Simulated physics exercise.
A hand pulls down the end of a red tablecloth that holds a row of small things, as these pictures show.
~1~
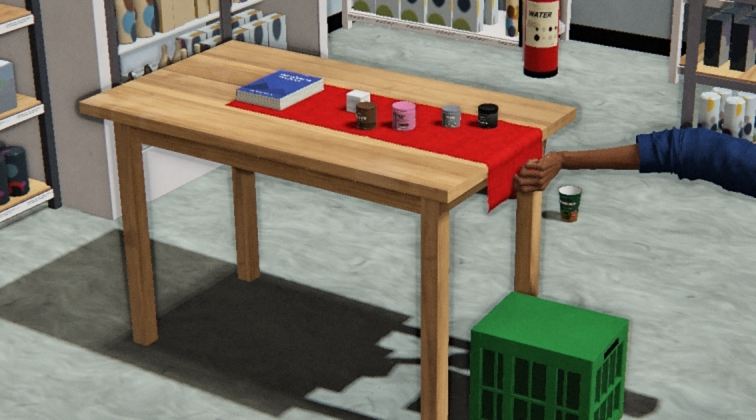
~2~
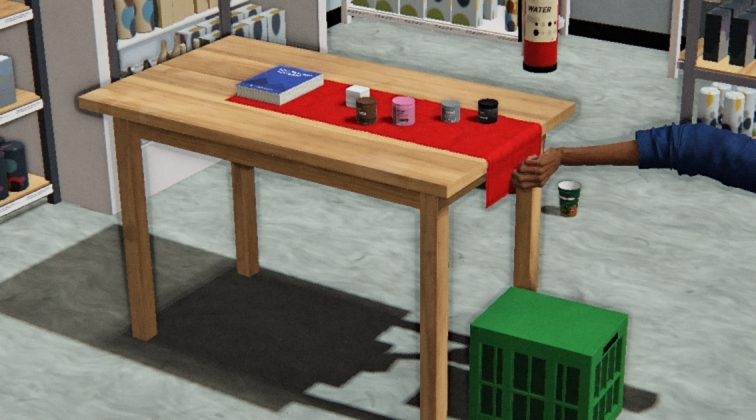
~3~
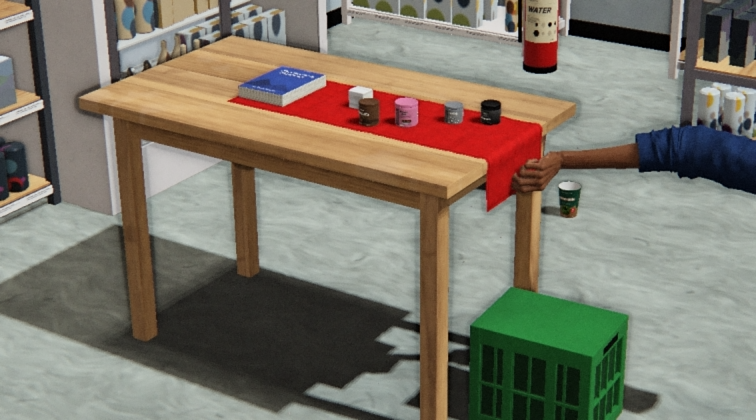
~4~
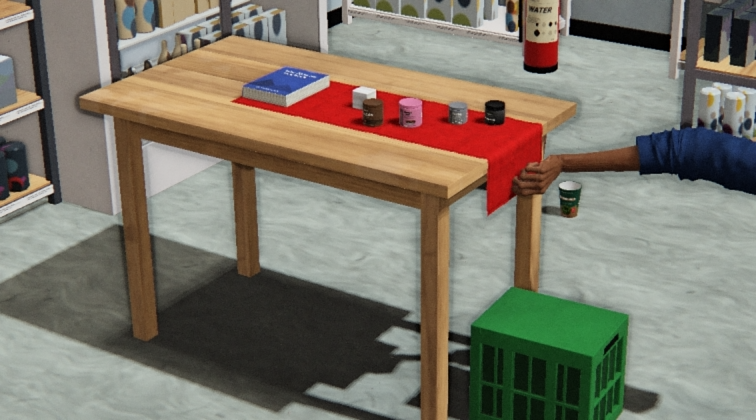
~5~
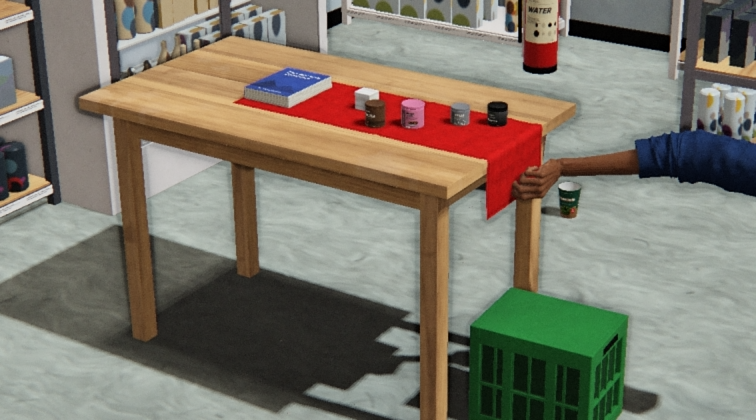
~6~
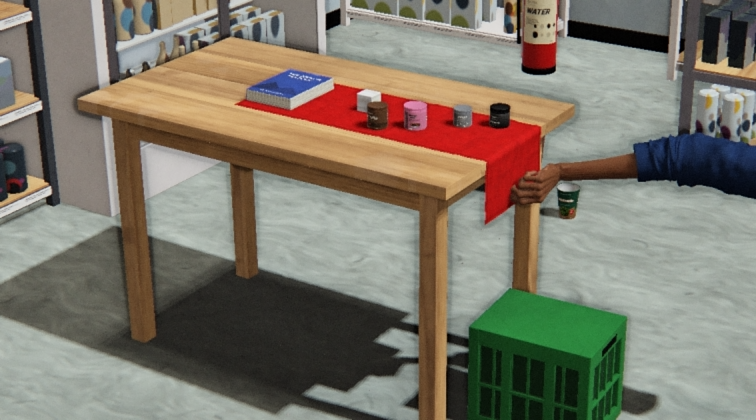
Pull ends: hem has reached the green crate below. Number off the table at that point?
Three things are going to come down.
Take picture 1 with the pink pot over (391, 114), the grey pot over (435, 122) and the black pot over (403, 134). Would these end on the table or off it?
The pink pot stays on, the grey pot tumbles off, the black pot drops off.
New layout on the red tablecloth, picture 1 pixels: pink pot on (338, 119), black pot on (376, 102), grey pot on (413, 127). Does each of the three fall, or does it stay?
The pink pot stays put; the black pot stays put; the grey pot ends up off.
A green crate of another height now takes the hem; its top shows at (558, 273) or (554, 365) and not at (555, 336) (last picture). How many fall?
Counts: 1, 4.
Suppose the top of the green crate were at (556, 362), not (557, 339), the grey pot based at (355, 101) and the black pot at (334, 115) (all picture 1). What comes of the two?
Outcome for the grey pot: It stays. Outcome for the black pot: It stays.
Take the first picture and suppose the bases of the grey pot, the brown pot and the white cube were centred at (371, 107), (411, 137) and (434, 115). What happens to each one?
The grey pot is still on top, the brown pot is off the top and the white cube is off the top.
Soon after, hem near (513, 253); black pot gone.
Then, hem near (514, 288); black pot and grey pot gone.
Further on, hem on the crate; black pot, grey pot and pink pot gone.
At rest, hem on the crate; black pot, grey pot and pink pot gone. The answer is three.
